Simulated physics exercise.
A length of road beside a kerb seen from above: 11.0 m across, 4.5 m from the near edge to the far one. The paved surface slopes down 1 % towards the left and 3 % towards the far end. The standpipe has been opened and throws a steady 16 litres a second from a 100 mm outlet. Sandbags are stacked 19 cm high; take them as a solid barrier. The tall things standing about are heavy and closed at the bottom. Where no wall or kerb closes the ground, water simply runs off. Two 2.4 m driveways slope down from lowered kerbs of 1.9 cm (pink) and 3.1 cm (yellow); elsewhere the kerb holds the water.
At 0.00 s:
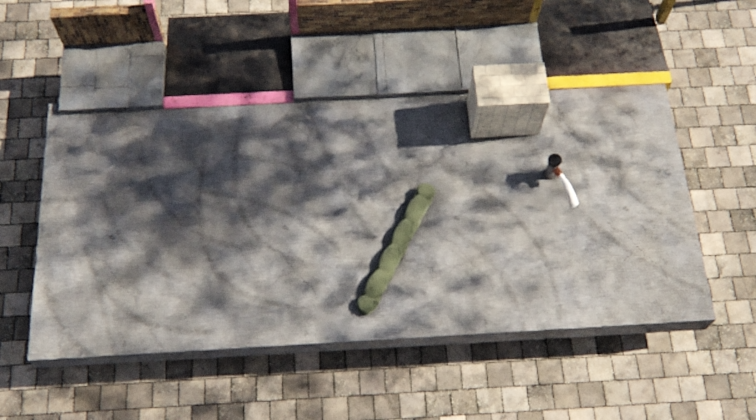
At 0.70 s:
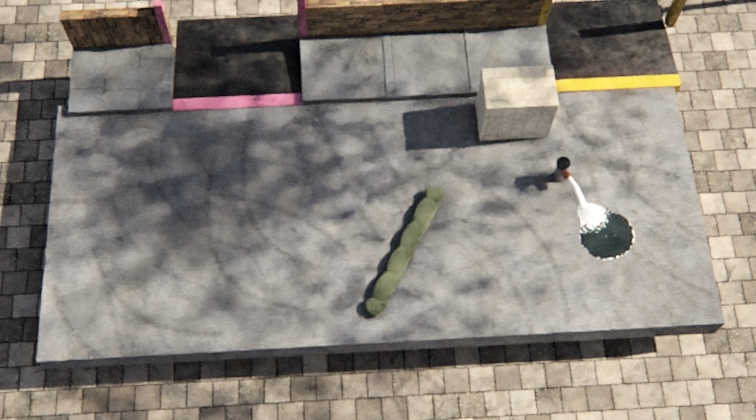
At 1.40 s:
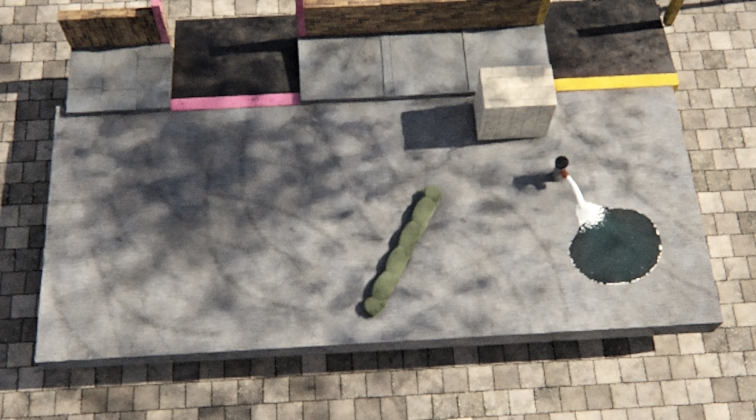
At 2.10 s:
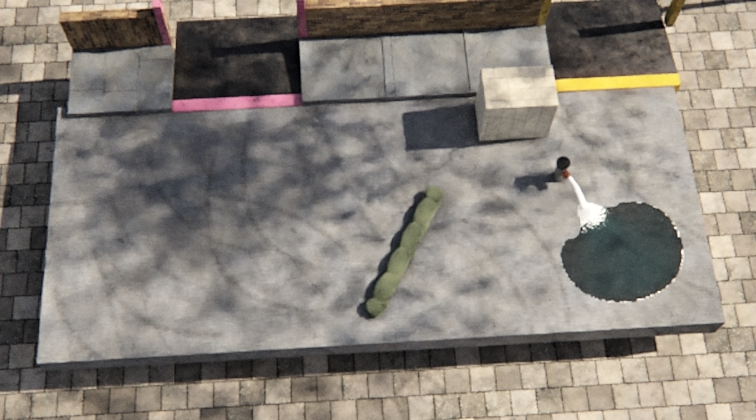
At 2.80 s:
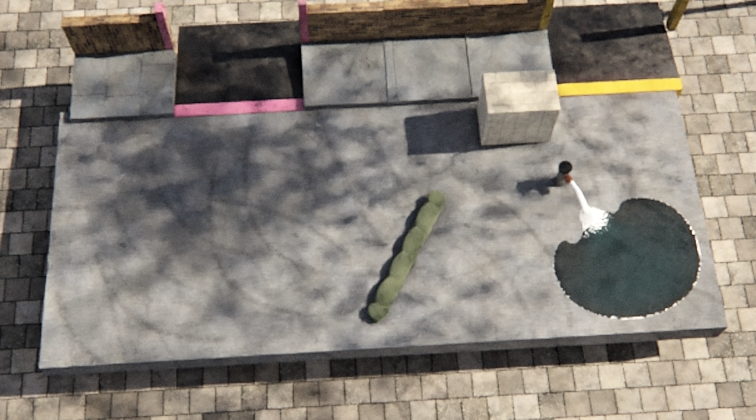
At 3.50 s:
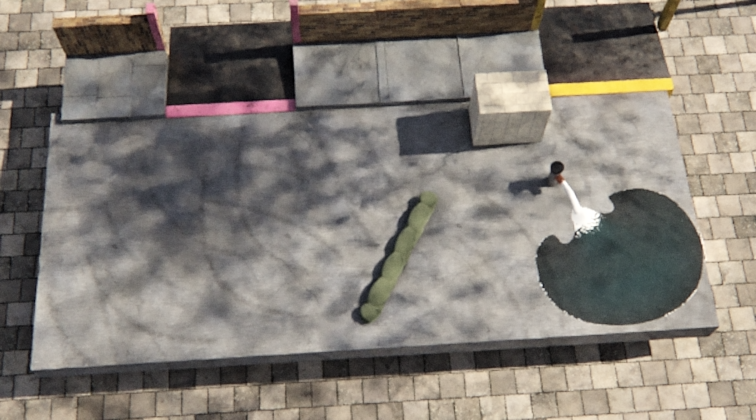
Water poured in a white jet from a small dark spout onto the dry grey pavement at the right, and a dark rounded puddle steadily widened there, while the green sandbag row stayed dry.
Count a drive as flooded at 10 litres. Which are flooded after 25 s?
The water let in: At the pink driveway it keeps below the limit; at the yellow driveway it does not reach the limit.
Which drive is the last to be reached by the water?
It is the pink one.
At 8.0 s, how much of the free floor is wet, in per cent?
About 15 per cent.
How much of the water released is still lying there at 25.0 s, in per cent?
Some 62 per cent remains.
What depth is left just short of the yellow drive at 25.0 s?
Roughly 2.5 cm deep.
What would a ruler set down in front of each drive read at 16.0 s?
Depths in cm: Pink 0.0, yellow 2.0.
After 5.0 s water covers 10 % of the floor and is deepest (4 cm) near (581, 224); pink driveway not reached, yellow driveway not reached.
After 8.0 s water covers 15 % of the floor and is deepest (4 cm) near (581, 224); pink driveway not reached, yellow driveway not reached.
After 12.0 s water covers 25 % of the floor and is deepest (4 cm) near (581, 224); pink driveway not reached, yellow driveway 1.6 cm at the lowered kerb, 0 L in.
After 16.0 s water covers 30 % of the floor and is deepest (4 cm) near (581, 224); pink driveway not reached, yellow driveway 2 cm at the lowered kerb, 0 L in.
After 25.0 s water covers 35 % of the floor and is deepest (4 cm) near (541, 103); pink driveway 2.1 cm at the lowered kerb, 0 L in, yellow driveway 2.7 cm at the lowered kerb, 0 L in.
